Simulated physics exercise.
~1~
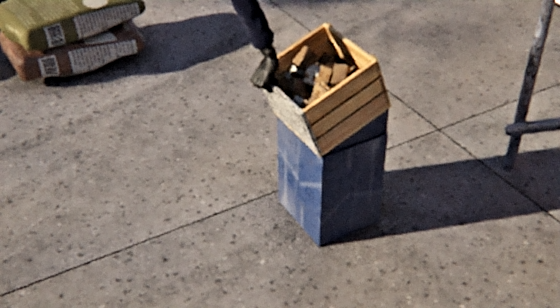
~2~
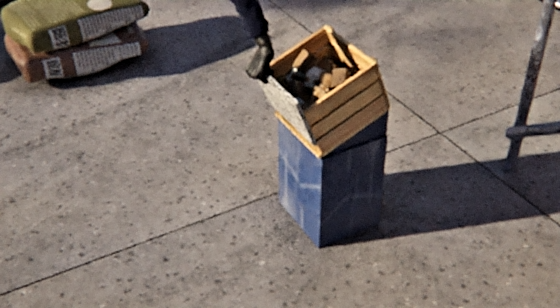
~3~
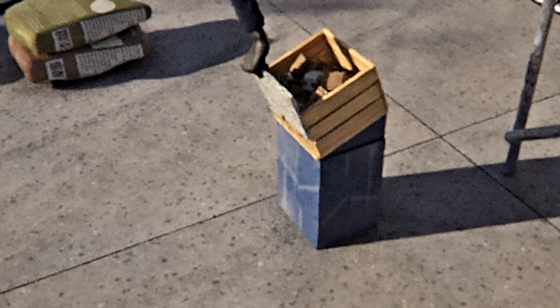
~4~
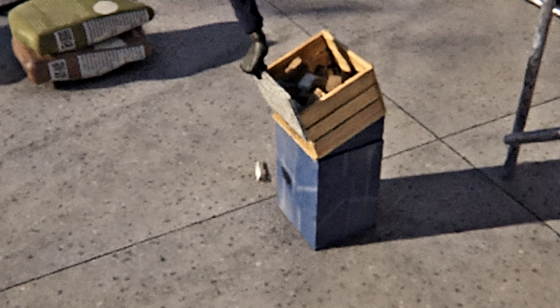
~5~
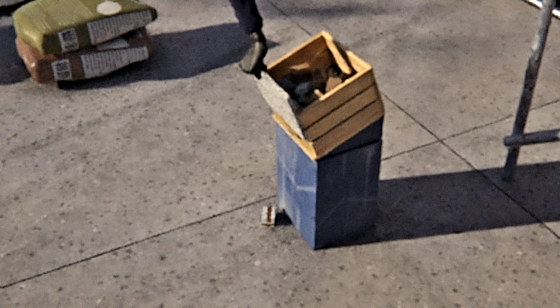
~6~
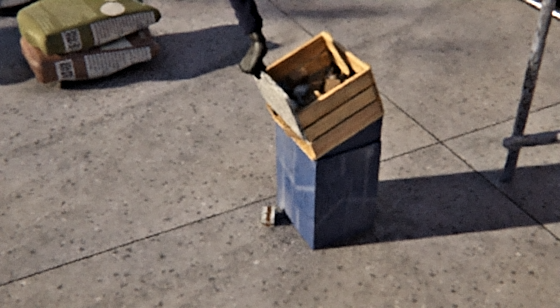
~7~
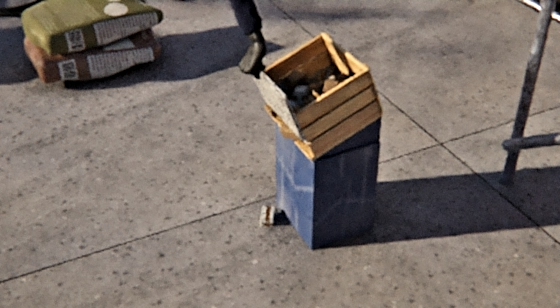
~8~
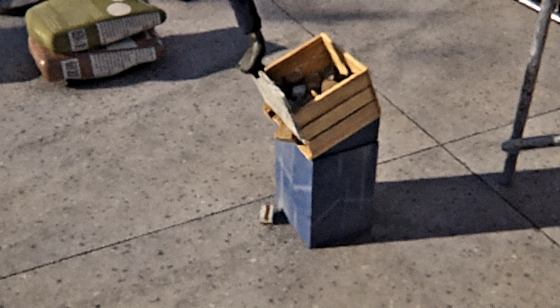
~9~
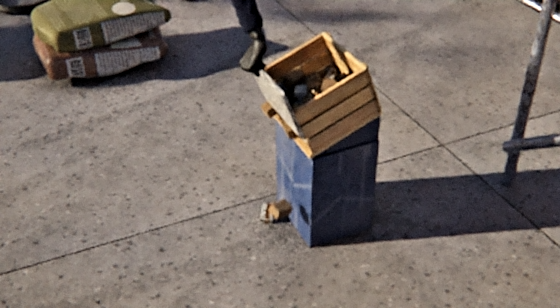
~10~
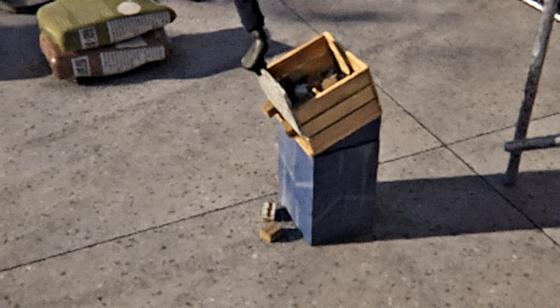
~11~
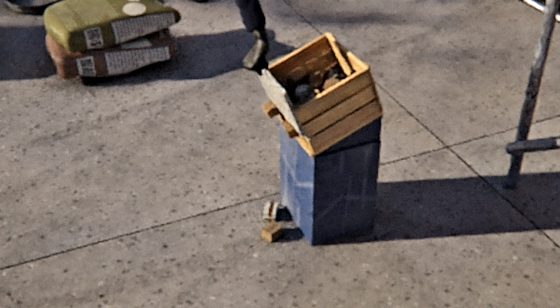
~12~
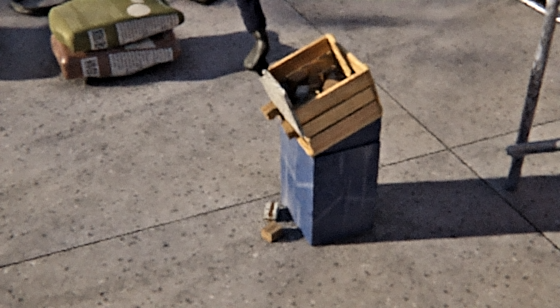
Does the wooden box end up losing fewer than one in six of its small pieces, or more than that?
It loses fewer than one in six. Only a few pieces drop out on the left, and the rest stay in the box.
